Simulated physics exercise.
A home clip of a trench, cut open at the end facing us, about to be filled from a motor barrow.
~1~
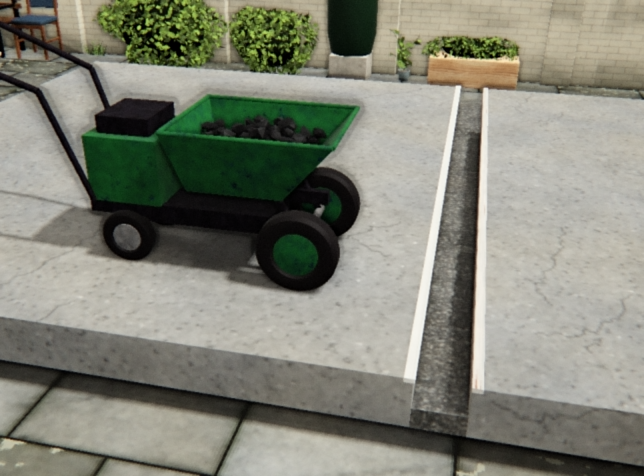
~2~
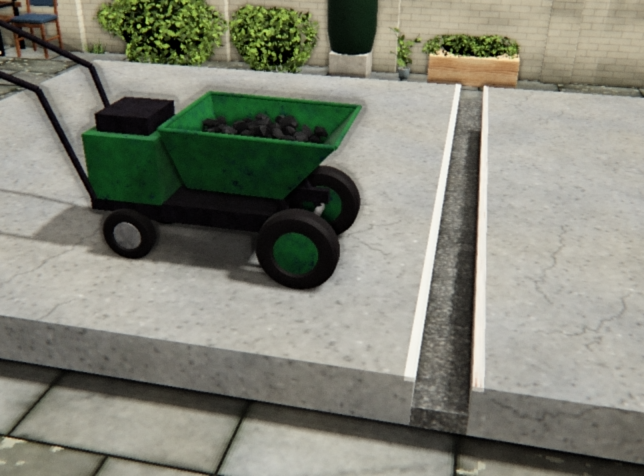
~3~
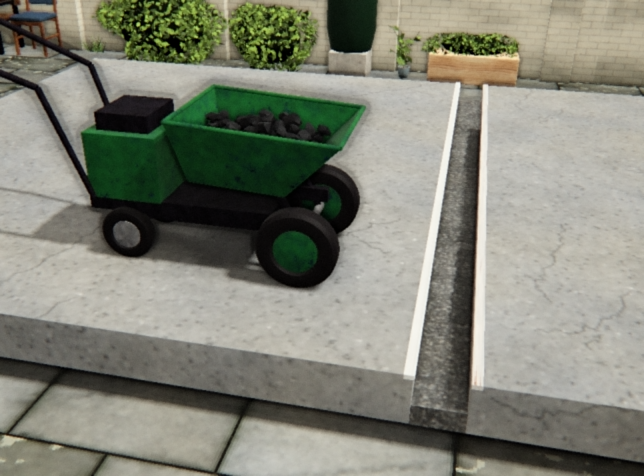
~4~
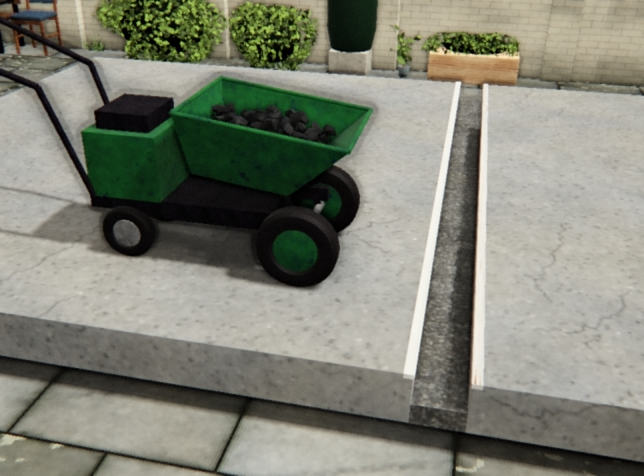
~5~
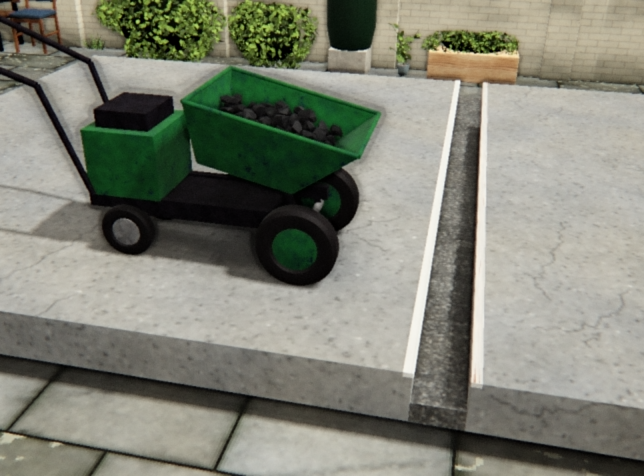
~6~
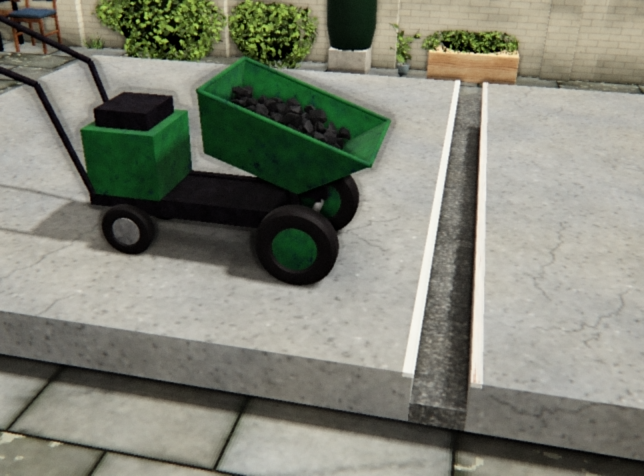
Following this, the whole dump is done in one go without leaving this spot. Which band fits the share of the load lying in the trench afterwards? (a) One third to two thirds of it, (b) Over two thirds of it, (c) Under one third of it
The answer is b.
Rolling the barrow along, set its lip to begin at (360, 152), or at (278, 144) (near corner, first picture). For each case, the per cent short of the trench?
You'd get around 0 in a hundred, then 40 in a hundred.
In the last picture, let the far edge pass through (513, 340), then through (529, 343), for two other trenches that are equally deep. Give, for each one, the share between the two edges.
I'd expect close to 90 in a hundred and then close to 90 in a hundred.
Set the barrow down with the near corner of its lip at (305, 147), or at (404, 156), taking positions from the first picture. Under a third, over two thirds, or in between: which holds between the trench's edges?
Lab note - position 1: One to two thirds; position 2: Less than a third.
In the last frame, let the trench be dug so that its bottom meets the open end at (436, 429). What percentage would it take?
90 %.
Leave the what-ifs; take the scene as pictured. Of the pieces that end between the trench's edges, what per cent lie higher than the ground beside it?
Roughly 25 percent.
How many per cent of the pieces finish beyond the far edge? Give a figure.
Roughly 5 percent of the pieces, I think.
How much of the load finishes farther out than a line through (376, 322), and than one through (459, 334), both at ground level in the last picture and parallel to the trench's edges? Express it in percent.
I'd say some 90 in a hundred, and after that 30 in a hundred.
Soon, skip tipped steeply; all in the skip.
A while on, skip tipped right over; most in the skip; a stray few short of the trench; about a quarter in or heaped over the trench.
Towards the end, skip tipped right over; a small part in the skip; a small part short of the trench; most in or heaped over the trench; a small part beyond it.
Finally, skip tipped right over; a small part in the skip; a small part short of the trench; most in or heaped over the trench; a small part beyond it.
